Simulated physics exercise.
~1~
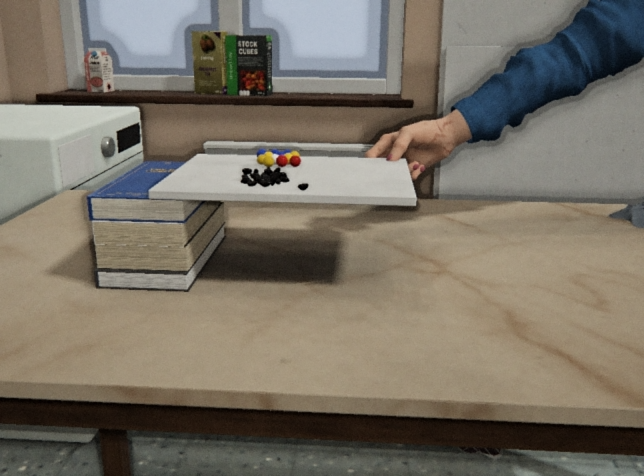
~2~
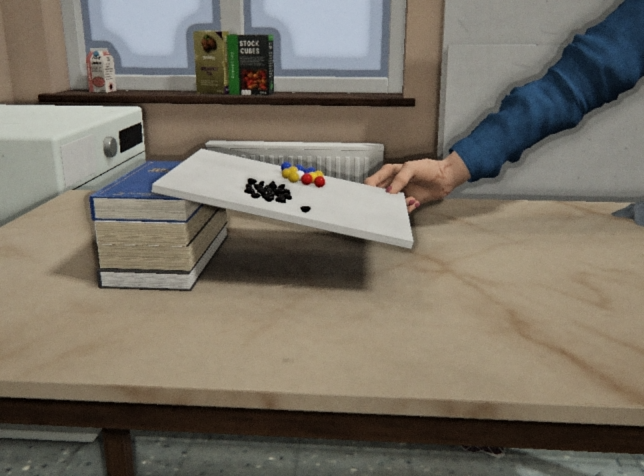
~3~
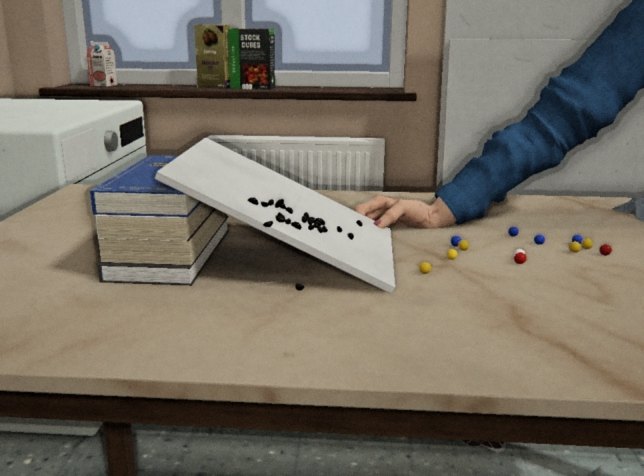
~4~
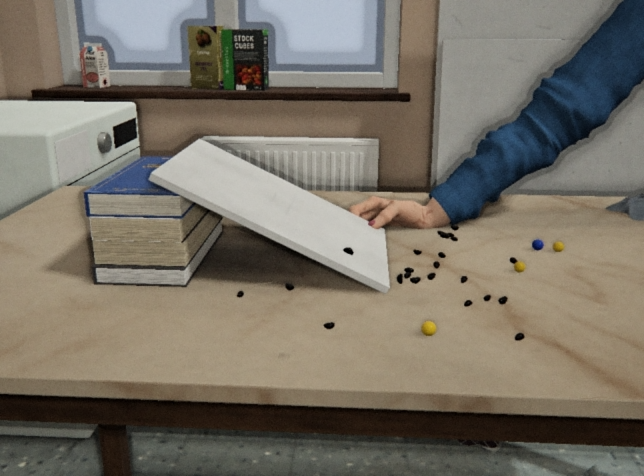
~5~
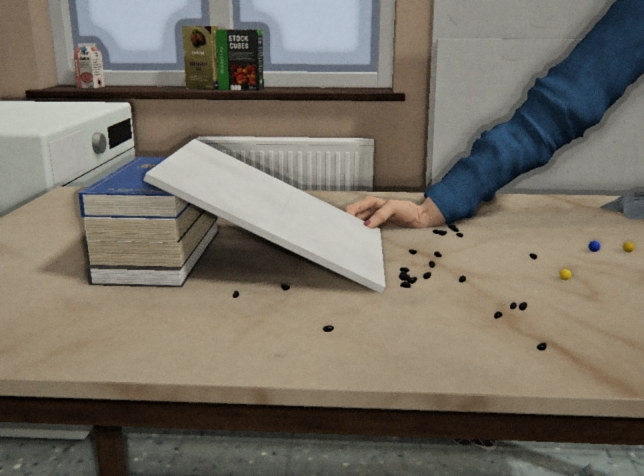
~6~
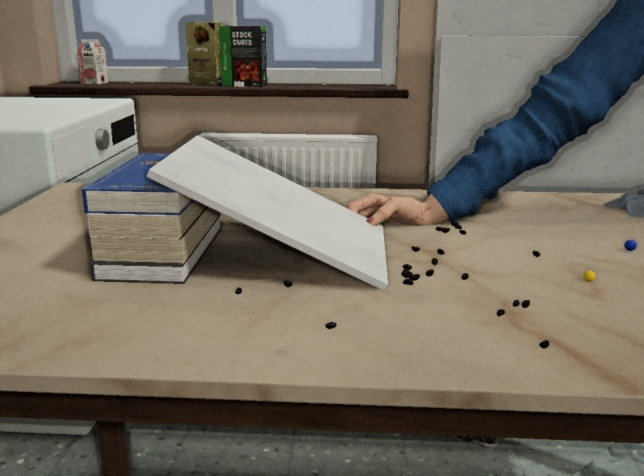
In the video, a hand lowers one end of a white board propped on stacked books, and the coloured balls behind roll off to the right, most leaving view, while the small black pieces in front slide off later and mostly settle on the table near the board.
